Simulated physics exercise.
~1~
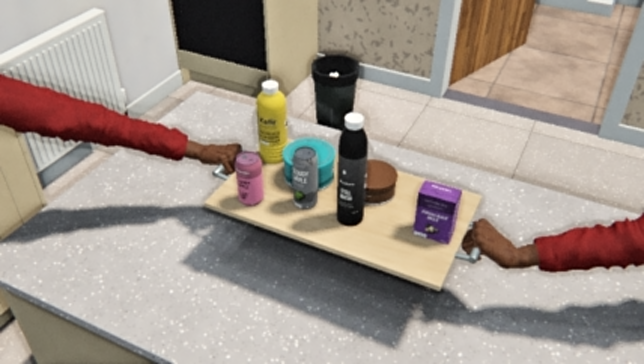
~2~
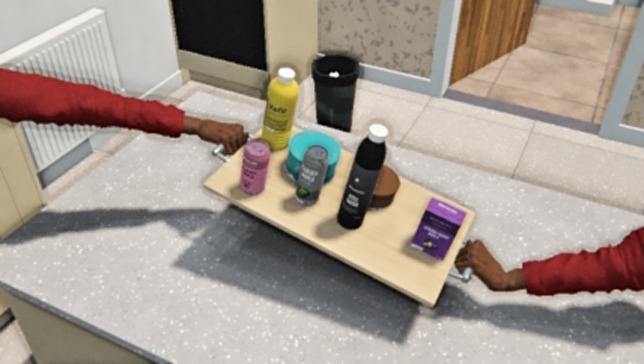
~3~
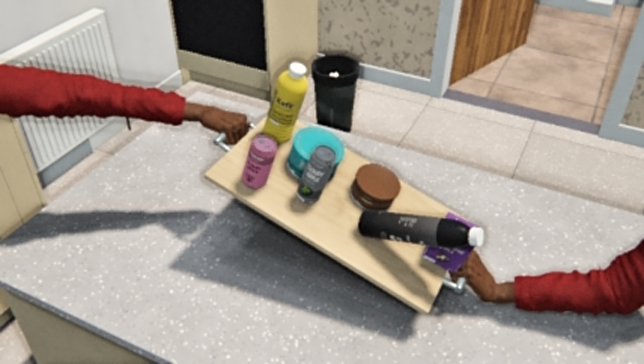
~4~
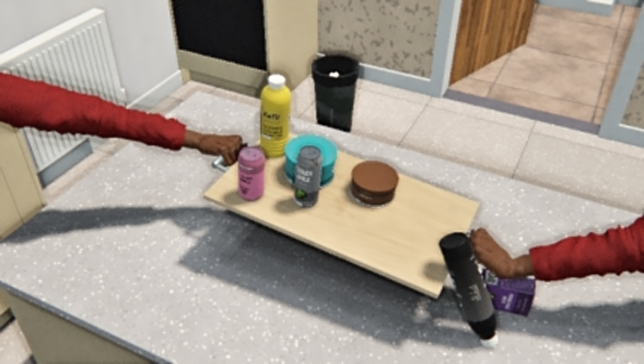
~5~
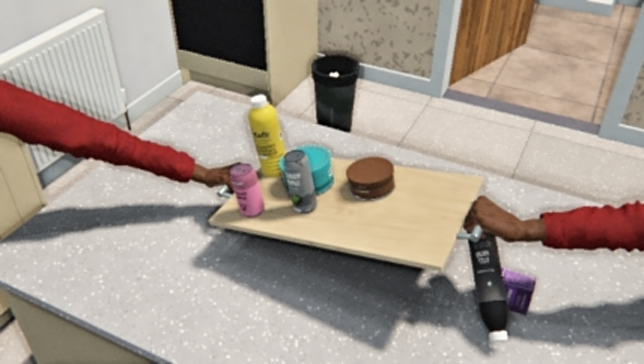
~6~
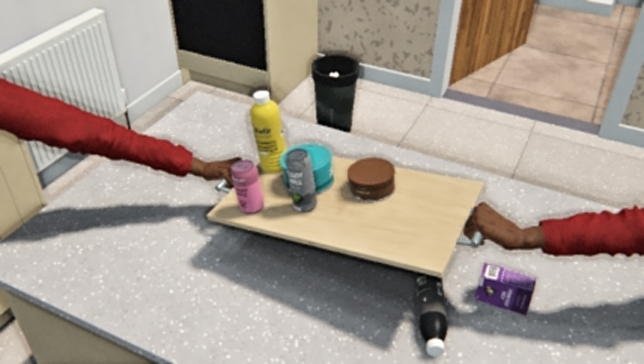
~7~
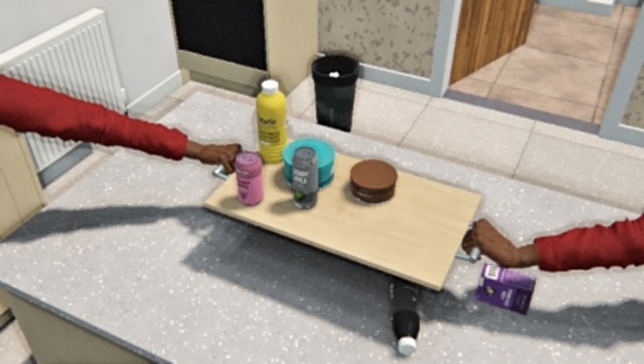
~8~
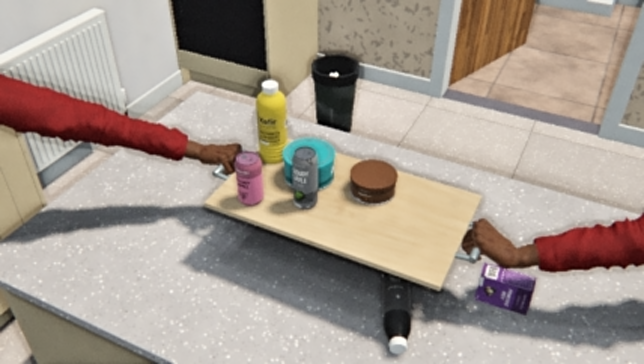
Two hands tilting a wooden tray right, then left, then level, as a black bottle and purple packet slide onto the counter.
